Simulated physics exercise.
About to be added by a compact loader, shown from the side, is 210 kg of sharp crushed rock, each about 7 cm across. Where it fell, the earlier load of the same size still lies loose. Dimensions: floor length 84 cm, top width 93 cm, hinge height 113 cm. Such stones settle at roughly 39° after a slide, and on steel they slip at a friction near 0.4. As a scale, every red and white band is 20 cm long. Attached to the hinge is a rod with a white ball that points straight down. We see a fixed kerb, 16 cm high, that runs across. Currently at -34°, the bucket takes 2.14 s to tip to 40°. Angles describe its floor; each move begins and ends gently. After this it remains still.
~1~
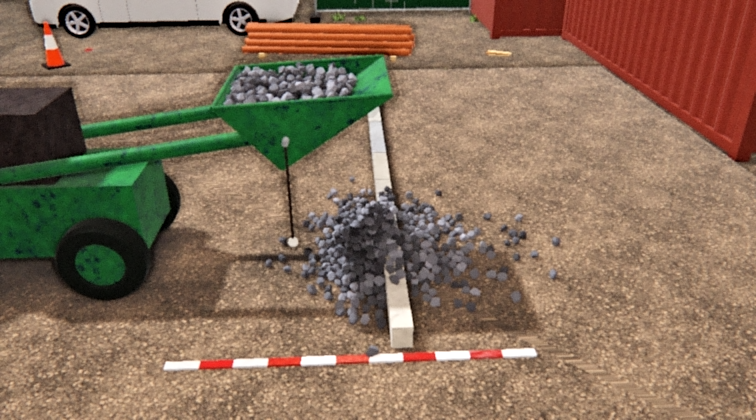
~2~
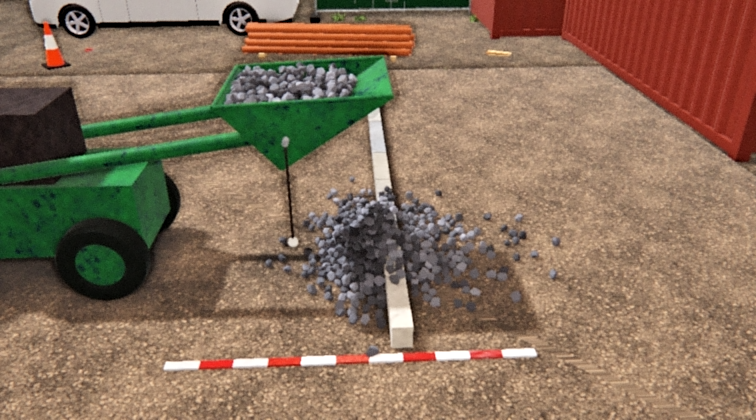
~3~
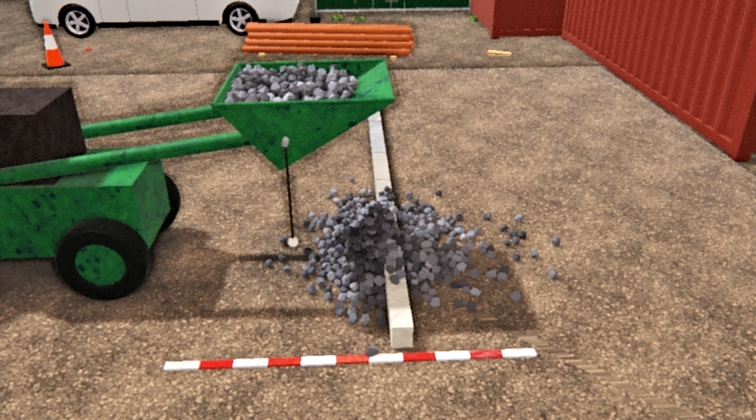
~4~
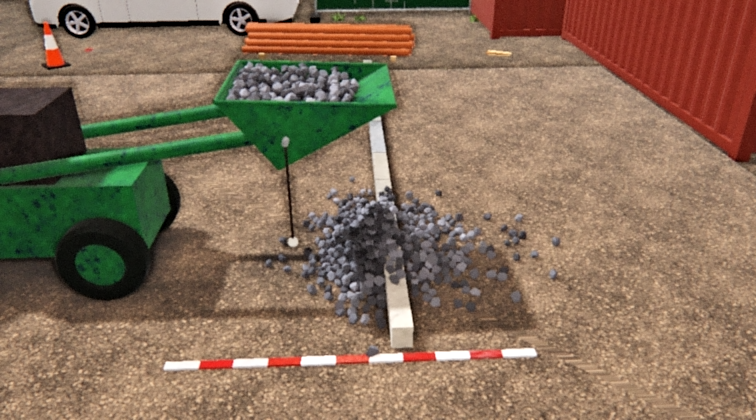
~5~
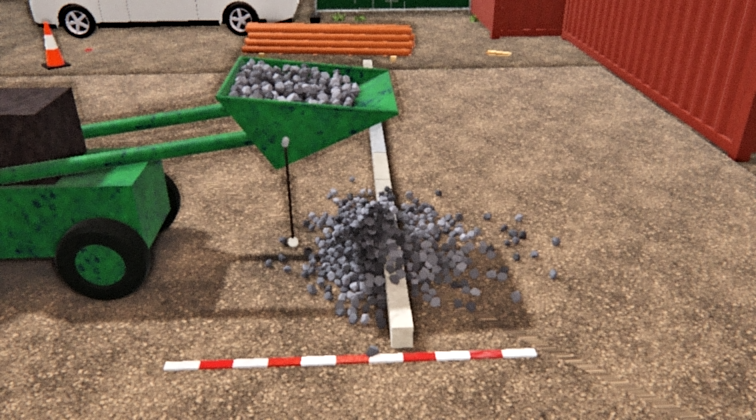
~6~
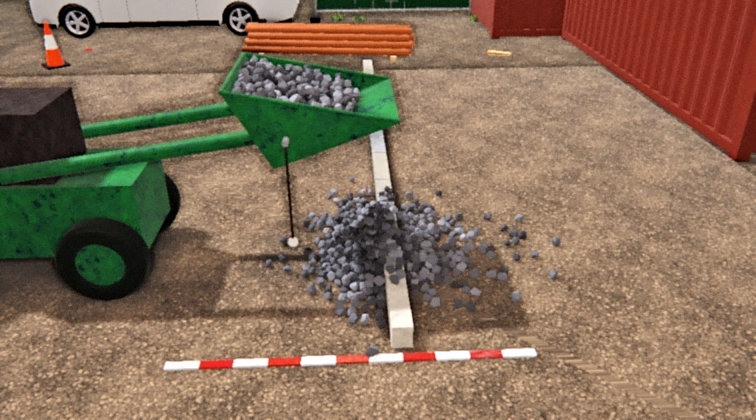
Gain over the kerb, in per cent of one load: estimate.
Approx. 82 %.
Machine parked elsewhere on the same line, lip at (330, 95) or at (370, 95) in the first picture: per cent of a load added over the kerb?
Close to 5 per cent, followed by close to 45 per cent.
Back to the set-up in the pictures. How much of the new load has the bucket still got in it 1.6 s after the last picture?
I'd say about 30 per cent.
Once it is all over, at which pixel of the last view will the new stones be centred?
They settle centred around (425, 238).
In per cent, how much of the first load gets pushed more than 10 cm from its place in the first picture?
Around 5 in a hundred.
Then, 1.0 s after the last picture the floor is at 28°; in per cent of one load, 100 in the bucket, 70 on this side of the kerb, 30 over the kerb; the foremost stones are at (527, 240).
Then, 1.6 s after the last picture the floor is at 40°; in per cent of one load, 31 in the bucket, 108 on this side of the kerb, 61 over the kerb; the foremost stones are at (527, 240).
Then, 2.0 s after the last picture the floor is at 40°; in per cent of one load, 1 in the bucket, 101 on this side of the kerb, 98 over the kerb; the foremost stones are at (531, 245).
Then, 4.4 s after the last picture the floor is at 40°; in per cent of one load, 0 in the bucket, 88 on this side of the kerb, 112 over the kerb; the foremost stones are at (545, 257). Net gain over the kerb, 82.
